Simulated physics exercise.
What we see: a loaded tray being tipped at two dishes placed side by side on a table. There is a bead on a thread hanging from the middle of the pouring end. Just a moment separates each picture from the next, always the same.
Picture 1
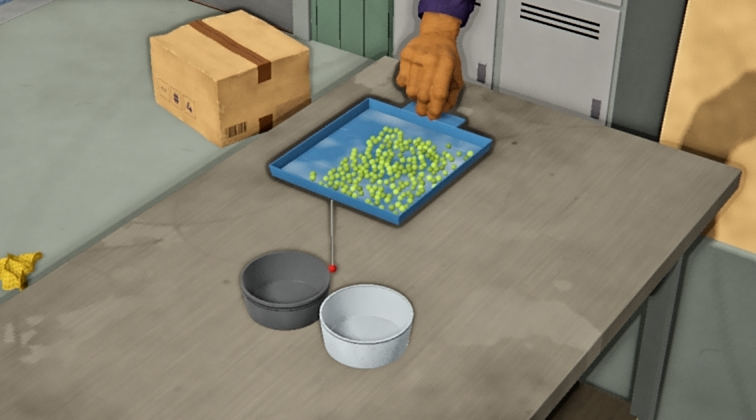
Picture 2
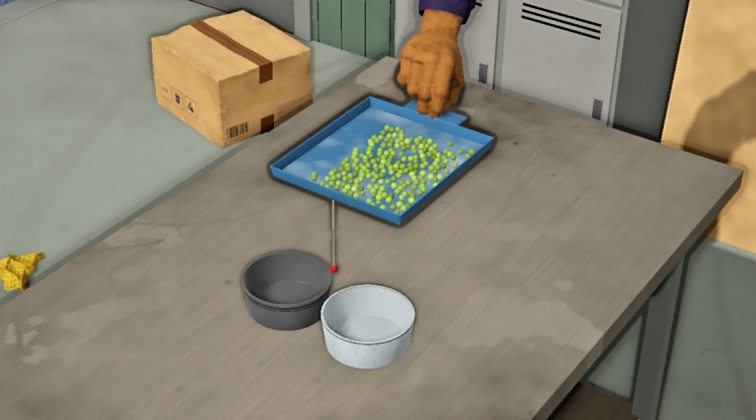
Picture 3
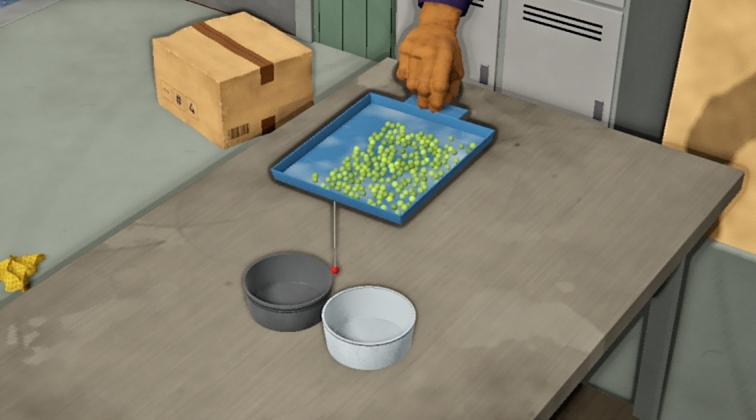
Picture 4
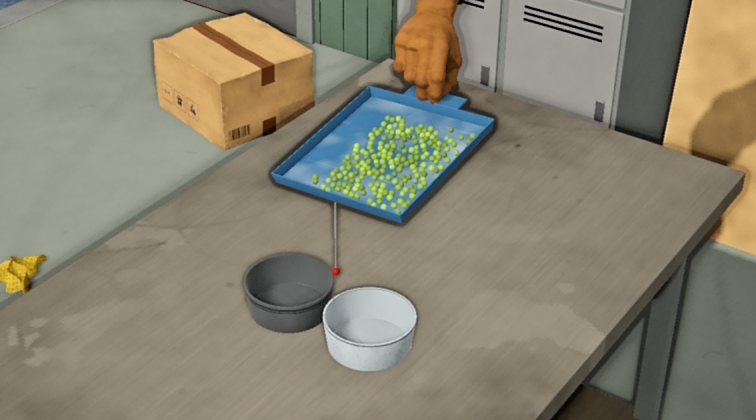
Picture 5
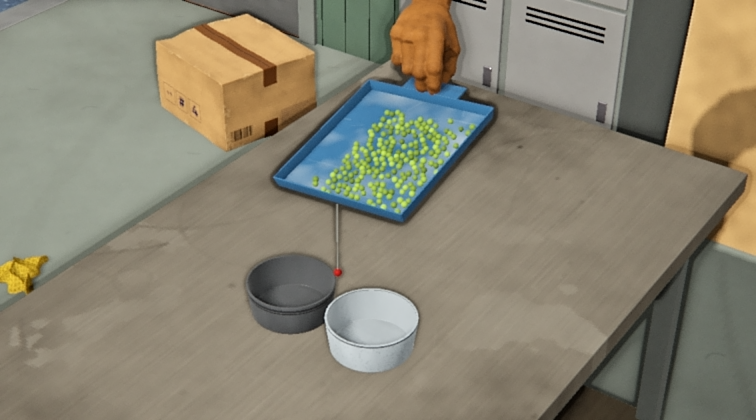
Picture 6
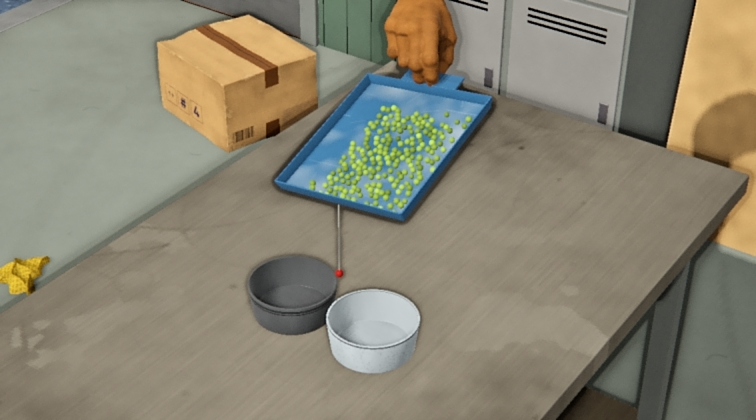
A blue tray of green peas, gripped at its far edge by a brown-gloved hand, gradually tilted toward its near left corner above a table with a dark dish and a white one.
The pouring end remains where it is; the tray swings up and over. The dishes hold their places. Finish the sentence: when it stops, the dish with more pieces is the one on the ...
Left.
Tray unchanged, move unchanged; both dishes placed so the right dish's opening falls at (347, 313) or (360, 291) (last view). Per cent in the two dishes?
You'd get 80 per cent first and 90 per cent second.
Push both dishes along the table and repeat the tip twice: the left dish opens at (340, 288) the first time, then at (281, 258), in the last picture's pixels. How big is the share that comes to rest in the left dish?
I'd expect some 10 percent, and then some 90 percent.
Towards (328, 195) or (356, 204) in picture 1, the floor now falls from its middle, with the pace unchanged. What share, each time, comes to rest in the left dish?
Near 70 % and, after that, 0 %.
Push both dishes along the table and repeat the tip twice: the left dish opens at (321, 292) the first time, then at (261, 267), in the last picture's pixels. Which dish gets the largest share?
First try: The leftmost dish; second try: The leftmost dish.
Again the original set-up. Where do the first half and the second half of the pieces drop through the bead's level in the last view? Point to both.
About (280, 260) to begin with, then about (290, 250).
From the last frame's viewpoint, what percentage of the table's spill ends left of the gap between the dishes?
I reckon around 90 per cent.
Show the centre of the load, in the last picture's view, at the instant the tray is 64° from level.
In the last view the centre sits at roughly (315, 185).
Soon, tray tipped steeply; most on the tray; a stray few in the left dish; a stray few outside both; a small part in the air.
A while on, tray tipped past a quarter turn; a small part on the tray; about half in the left dish; a small part outside both; about a quarter in the air.
Towards the end, tray tipped past a quarter turn; most in the left dish; about a quarter outside both.
Finally, tray tipped past a quarter turn; none in the right dish; most in the left dish; about a quarter outside both.
